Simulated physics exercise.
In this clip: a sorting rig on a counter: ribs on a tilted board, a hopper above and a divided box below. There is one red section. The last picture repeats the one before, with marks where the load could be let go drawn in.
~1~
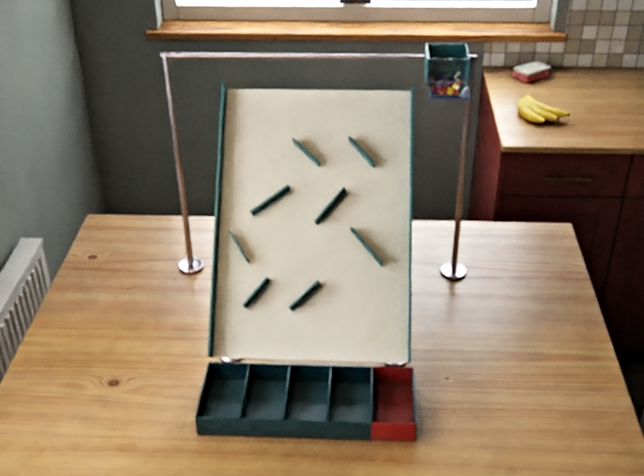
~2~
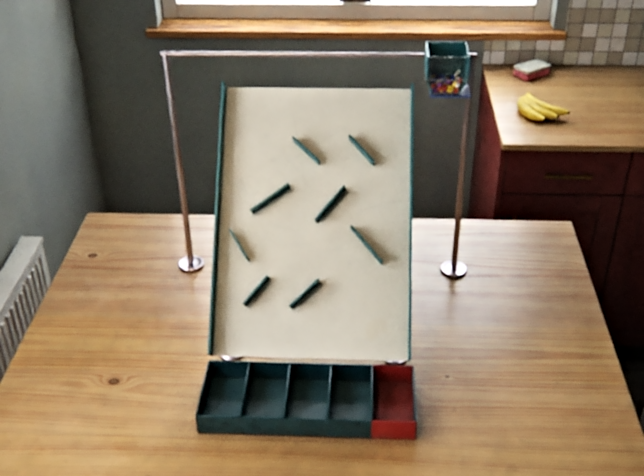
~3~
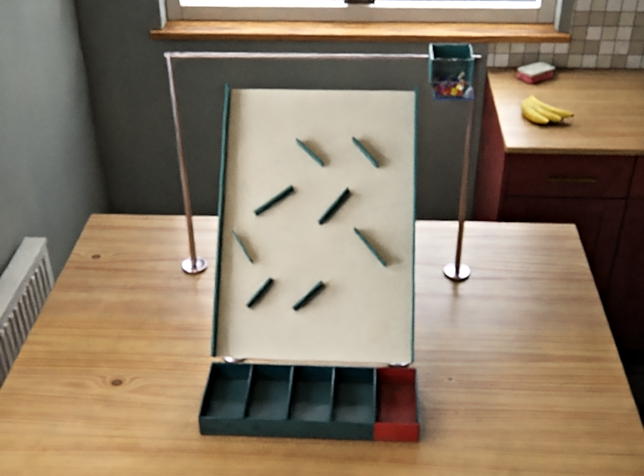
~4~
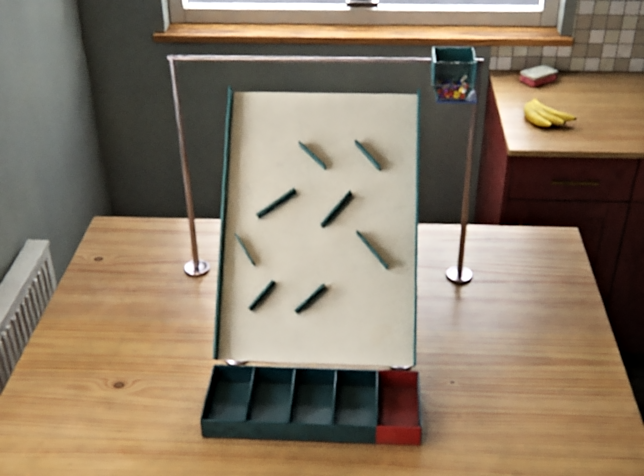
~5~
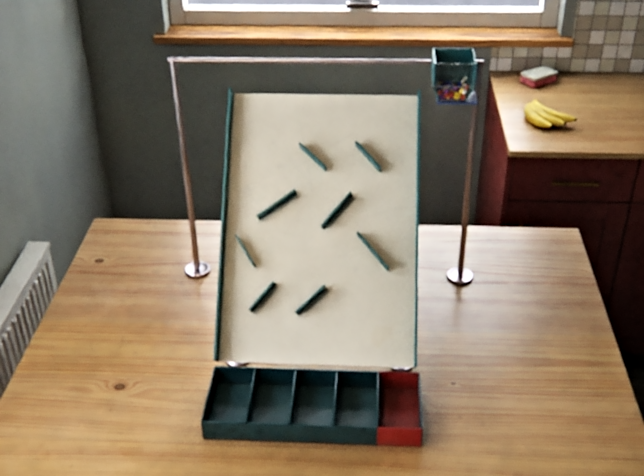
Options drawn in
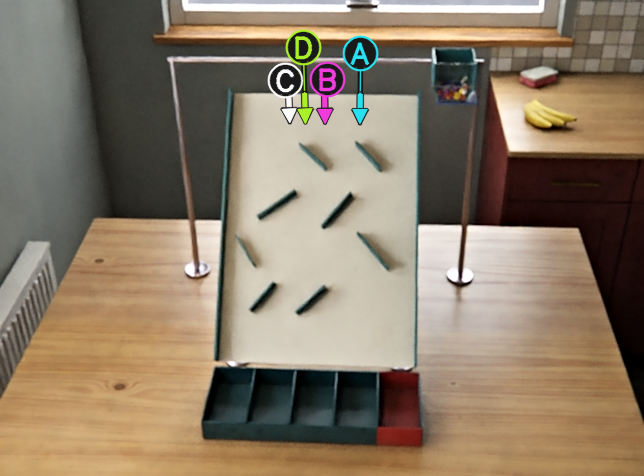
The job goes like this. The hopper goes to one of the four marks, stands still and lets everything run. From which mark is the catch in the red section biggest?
Best: A.
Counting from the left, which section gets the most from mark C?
The first.
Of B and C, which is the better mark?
It is B.
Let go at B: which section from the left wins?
The second.
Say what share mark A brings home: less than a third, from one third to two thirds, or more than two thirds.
From one third to two thirds.
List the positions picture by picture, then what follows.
In the first frame, hopper at (445, 83), jelly beans, door shut.
In the second frame, ribs (292, 136) to (319, 161), (349, 135) to (374, 161), (250, 210) to (289, 183).
In the third frame, ribs (318, 221) to (348, 188), (233, 231) to (250, 261), (355, 228) to (385, 264).
In the fourth frame, ribs (248, 308) to (273, 280), (295, 311) to (324, 284).
In the fifth frame, red section at (399, 436), number 5 of 5 from the left.
On the marked copy, mark A meets the board at (360, 118); mark B meets the board at (324, 118); mark C meets the board at (289, 117); mark D meets the board at (305, 118).
If A is chosen, about half in the red section, about half in other sections, a stray few outside the box.
If B is chosen, about a quarter in the red section, about two thirds in other sections, a small part held on the board.
If C is chosen, none in the red section, most in other sections, about a quarter held on the board.
If D is chosen, a small part in the red section, most in other sections, a small part held on the board.
